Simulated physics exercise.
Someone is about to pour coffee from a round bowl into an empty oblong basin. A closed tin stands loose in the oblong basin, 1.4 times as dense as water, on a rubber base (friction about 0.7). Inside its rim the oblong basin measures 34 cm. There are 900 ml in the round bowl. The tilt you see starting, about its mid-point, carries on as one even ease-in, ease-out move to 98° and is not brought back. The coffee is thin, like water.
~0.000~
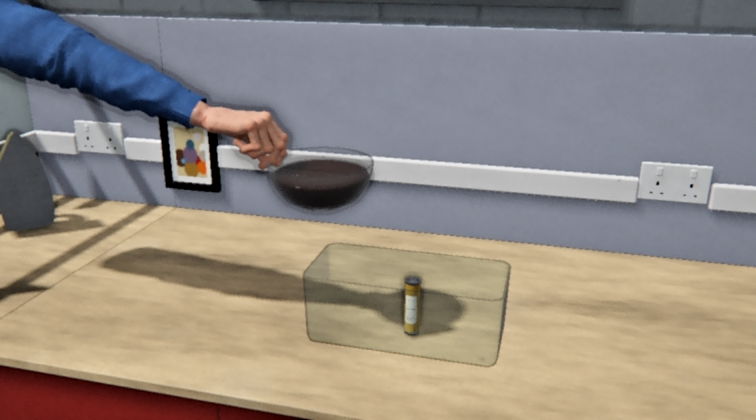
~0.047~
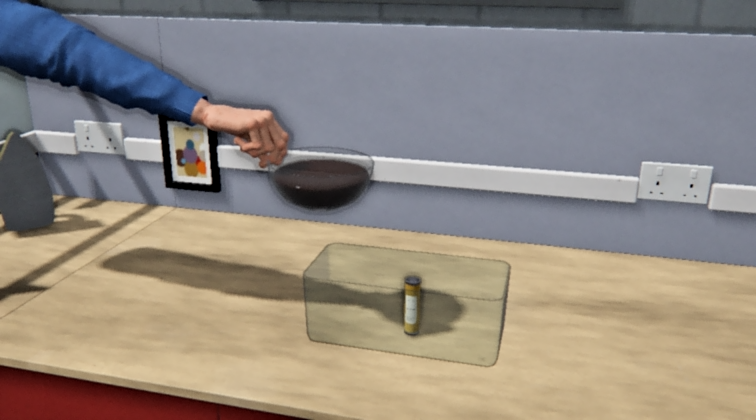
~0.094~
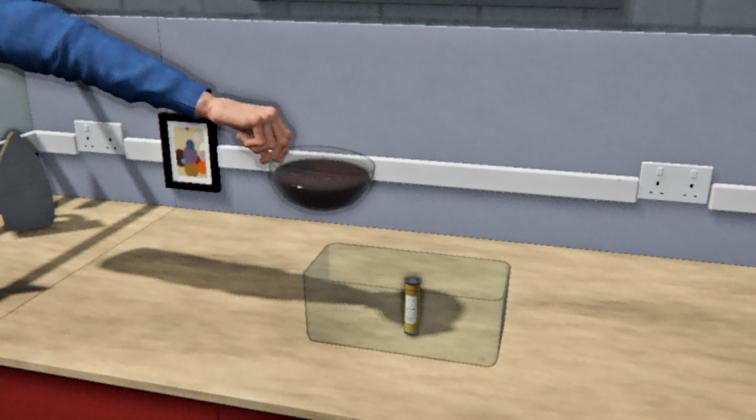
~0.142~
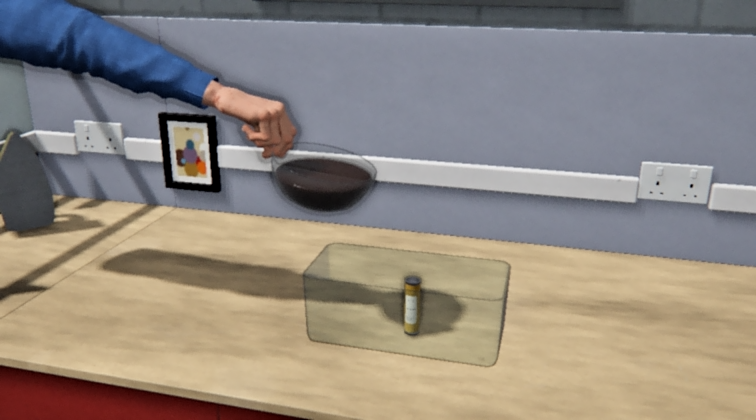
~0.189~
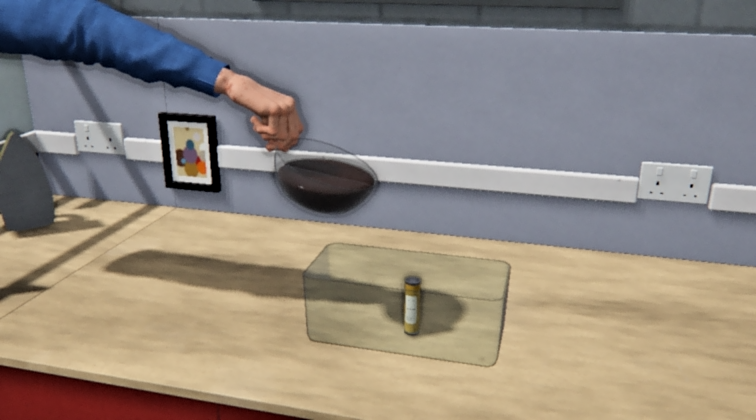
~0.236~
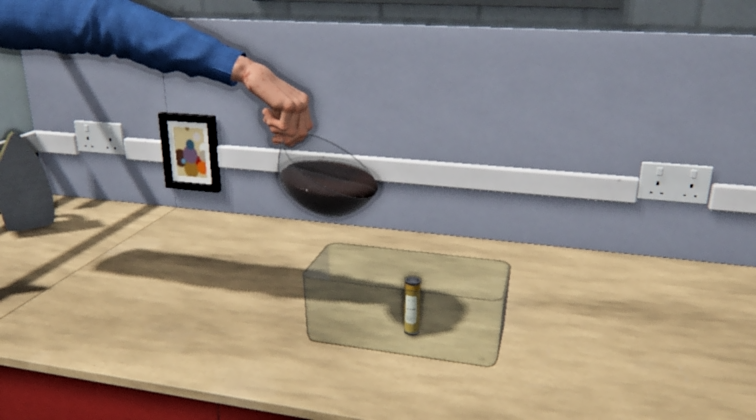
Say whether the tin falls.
The tin falls.
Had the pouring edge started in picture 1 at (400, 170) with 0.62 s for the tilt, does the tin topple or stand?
Then it stays up.
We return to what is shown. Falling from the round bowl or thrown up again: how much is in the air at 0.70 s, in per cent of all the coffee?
Near 3 in a hundred.
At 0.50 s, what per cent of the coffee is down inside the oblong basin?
About 40 per cent.
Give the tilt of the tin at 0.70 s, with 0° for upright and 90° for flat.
Near 10° from upright.
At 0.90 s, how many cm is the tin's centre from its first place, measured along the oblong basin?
Some 6 cm.
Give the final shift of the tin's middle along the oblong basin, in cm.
About 8.0 cm.
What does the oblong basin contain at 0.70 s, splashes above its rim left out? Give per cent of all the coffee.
Some 96 per cent.
By 0.50 s the tilt is 89° and 15 per cent is still to pour; the tin stands where it began.
By 0.70 s the tilt is 98° and 1 per cent is still to pour; the tin leans 10°.
By 0.90 s the tilt is 98° and 0 per cent is still to pour; the tin leans 53°.
By 1.12 s the tilt is 98° and 0 per cent is still to pour; the tin lies on its side.
At rest the tin lies on its side.
